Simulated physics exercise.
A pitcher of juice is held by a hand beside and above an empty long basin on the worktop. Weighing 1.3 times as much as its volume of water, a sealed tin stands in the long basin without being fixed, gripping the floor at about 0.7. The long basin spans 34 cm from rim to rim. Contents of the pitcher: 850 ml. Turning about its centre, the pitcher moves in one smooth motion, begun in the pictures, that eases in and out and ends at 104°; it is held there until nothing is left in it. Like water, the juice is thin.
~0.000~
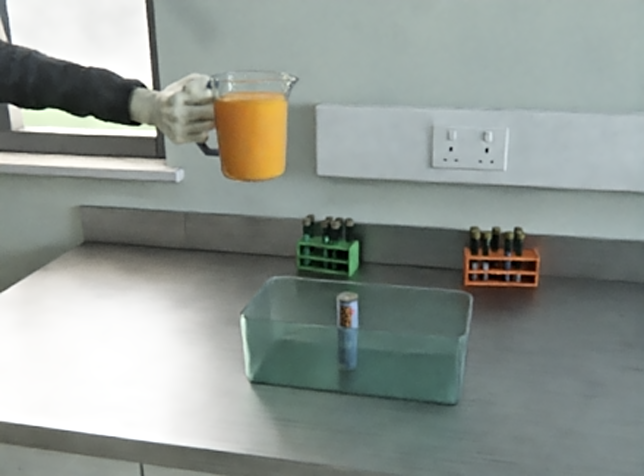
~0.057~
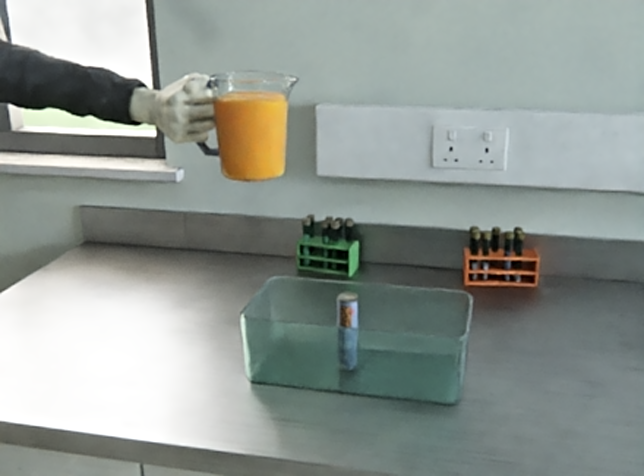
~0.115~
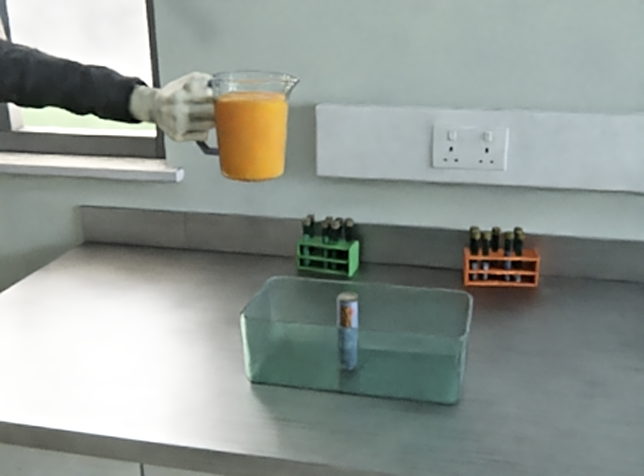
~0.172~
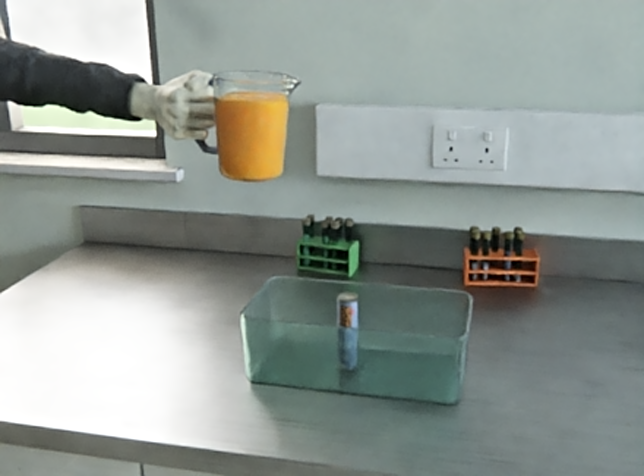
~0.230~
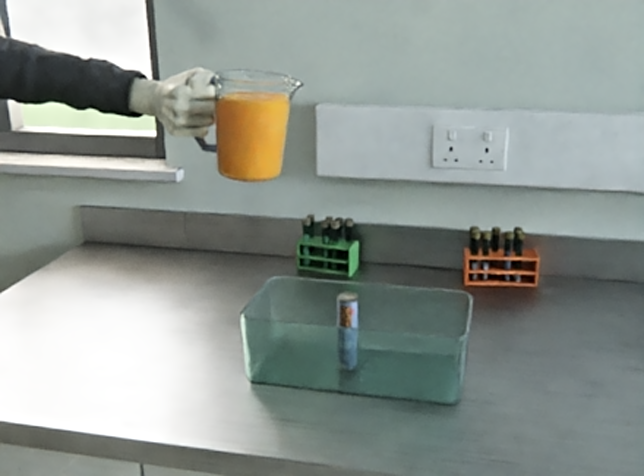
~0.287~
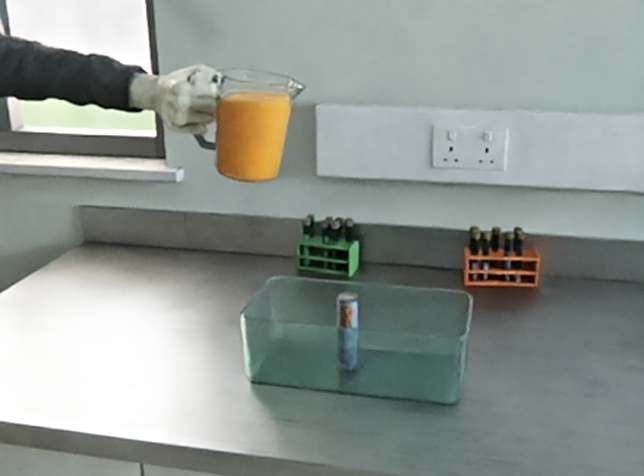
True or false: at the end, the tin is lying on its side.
False.
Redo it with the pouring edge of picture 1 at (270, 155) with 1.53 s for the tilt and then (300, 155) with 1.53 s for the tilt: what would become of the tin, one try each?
Trial 1 - tin tips; trial 2 - tin tips.
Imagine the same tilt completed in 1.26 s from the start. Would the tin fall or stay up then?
Result: Tin still standing.
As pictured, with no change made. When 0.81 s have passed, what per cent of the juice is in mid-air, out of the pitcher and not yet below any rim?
Some 10 % is the figure.
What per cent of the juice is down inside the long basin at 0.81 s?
About 0%.
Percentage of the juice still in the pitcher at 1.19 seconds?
Around 42 percent of it.
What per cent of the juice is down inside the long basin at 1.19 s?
Around 28 in a hundred.
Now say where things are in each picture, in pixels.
In the first frame, it leans 0°; its right rim is at (298, 79); the juice meets the walls at (219, 96) and (286, 97); the long basin's rim runs from (255, 297) to (469, 315); the tin's top is at (347, 300).
In the second frame, it leans 0°; its right rim is at (299, 79); the juice meets the walls at (218, 96) and (286, 98).
In the third frame, it leans 1°; its right rim is at (299, 80); the juice meets the walls at (220, 95) and (286, 98).
In the fourth frame, it leans 3°; its right rim is at (301, 82); the juice meets the walls at (220, 96) and (287, 98).
In the fifth frame, it leans 6°; its right rim is at (303, 84); the juice meets the walls at (221, 96) and (289, 98).
In the sixth frame, it leans 9°; its right rim is at (305, 87); the juice meets the walls at (222, 96) and (291, 99).
After 0.81 s the tilt is 57° and 91 per cent is still to pour; the tin stands where it began.
After 1.19 s the tilt is 92° and 41 per cent is still to pour; the tin stands where it began.
After 1.59 s the tilt is 104° and 3 per cent is still to pour; the tin stands where it began.
After 2.03 s the tilt is 104° and 0 per cent is still to pour; the tin stands where it began.
In the end the tin stands where it began.
